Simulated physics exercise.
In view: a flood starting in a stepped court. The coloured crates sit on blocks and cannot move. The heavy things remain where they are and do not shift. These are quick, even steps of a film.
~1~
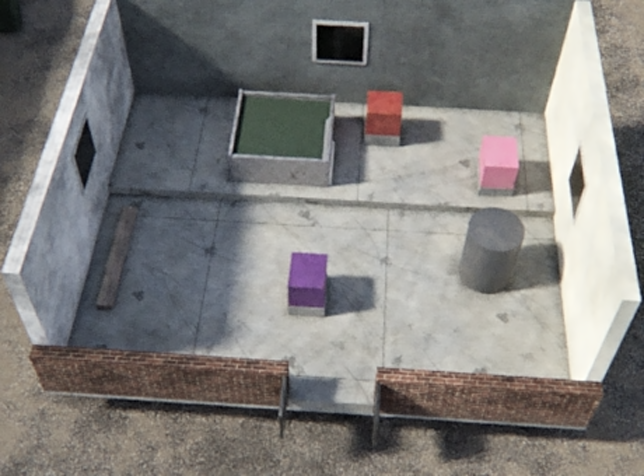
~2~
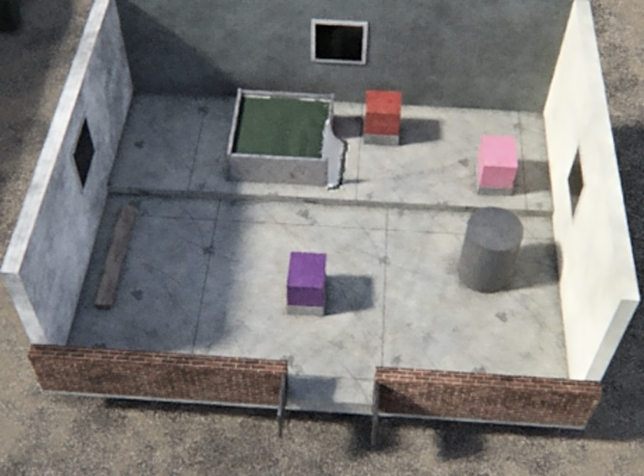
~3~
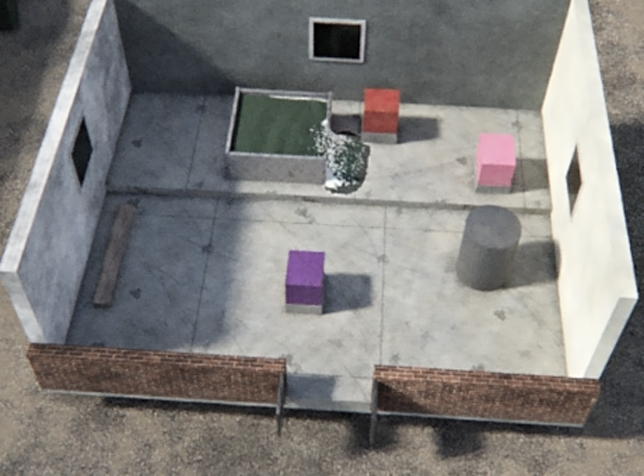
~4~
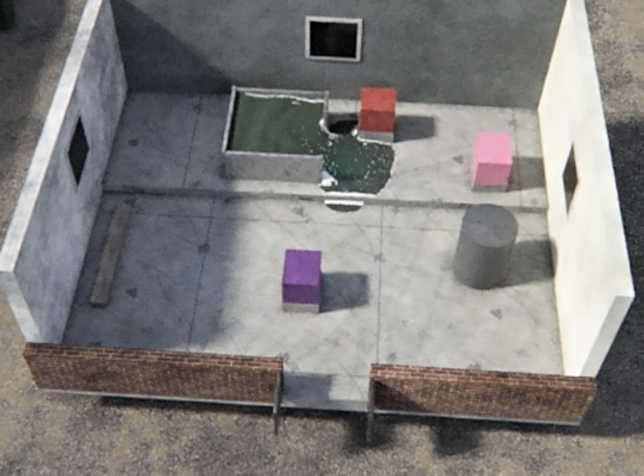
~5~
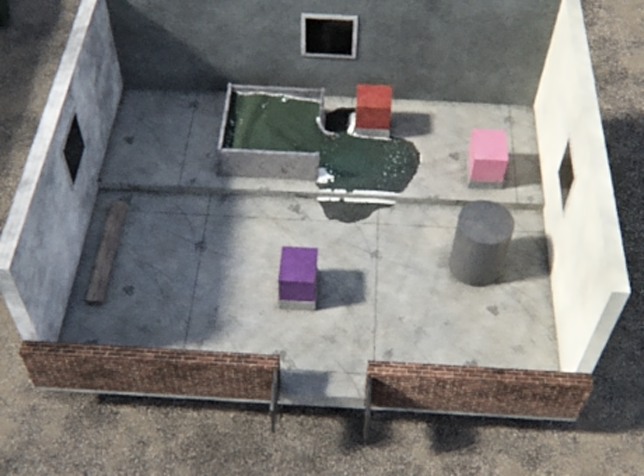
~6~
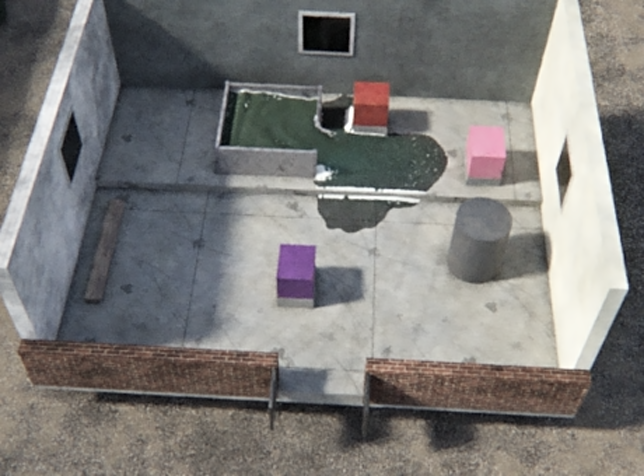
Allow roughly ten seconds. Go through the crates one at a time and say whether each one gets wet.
Crate by crate: Red crate - no, dry; purple crate - no, dry; pink crate - yes, wet.
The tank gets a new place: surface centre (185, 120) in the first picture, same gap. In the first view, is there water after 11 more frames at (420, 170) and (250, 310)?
The first spot is wetted, while the second is not reached.
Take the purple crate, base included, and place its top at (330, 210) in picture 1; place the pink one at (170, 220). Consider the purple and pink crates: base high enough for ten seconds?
The purple crate is not reached; the pink crate is not reached.
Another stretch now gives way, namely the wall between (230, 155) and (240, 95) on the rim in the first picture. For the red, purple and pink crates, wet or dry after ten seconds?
Note: Red is never reached; purple is never reached; pink is never reached.
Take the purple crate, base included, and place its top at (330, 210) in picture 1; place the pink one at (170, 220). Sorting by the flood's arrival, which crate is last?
The one in pink, I think.
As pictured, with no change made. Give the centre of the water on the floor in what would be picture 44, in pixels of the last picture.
My reading is close to (411, 215).
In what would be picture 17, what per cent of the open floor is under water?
I'd estimate some 30 per cent.
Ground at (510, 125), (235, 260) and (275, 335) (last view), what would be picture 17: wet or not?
Status per point, in sequence: Waterlogged, then unwetted, then unwetted.
A moment on, water covers 20 % of the floor; the red crate water round its plinth, the purple crate not reached, the pink crate water round its plinth.
Next, water covers 30 % of the floor; the red crate water round its plinth, the purple crate not reached, the pink crate water round its plinth.
Then, water covers 45 % of the floor; the red crate water round its plinth, the purple crate not reached, the pink crate water round its plinth.
Later, water covers 55 % of the floor; the red crate water round its plinth, the purple crate water round its plinth, the pink crate water round its plinth.
In the end, water covers 75 % of the floor; the red crate stayed above the water, the purple crate stayed above the water, the pink crate was topped.
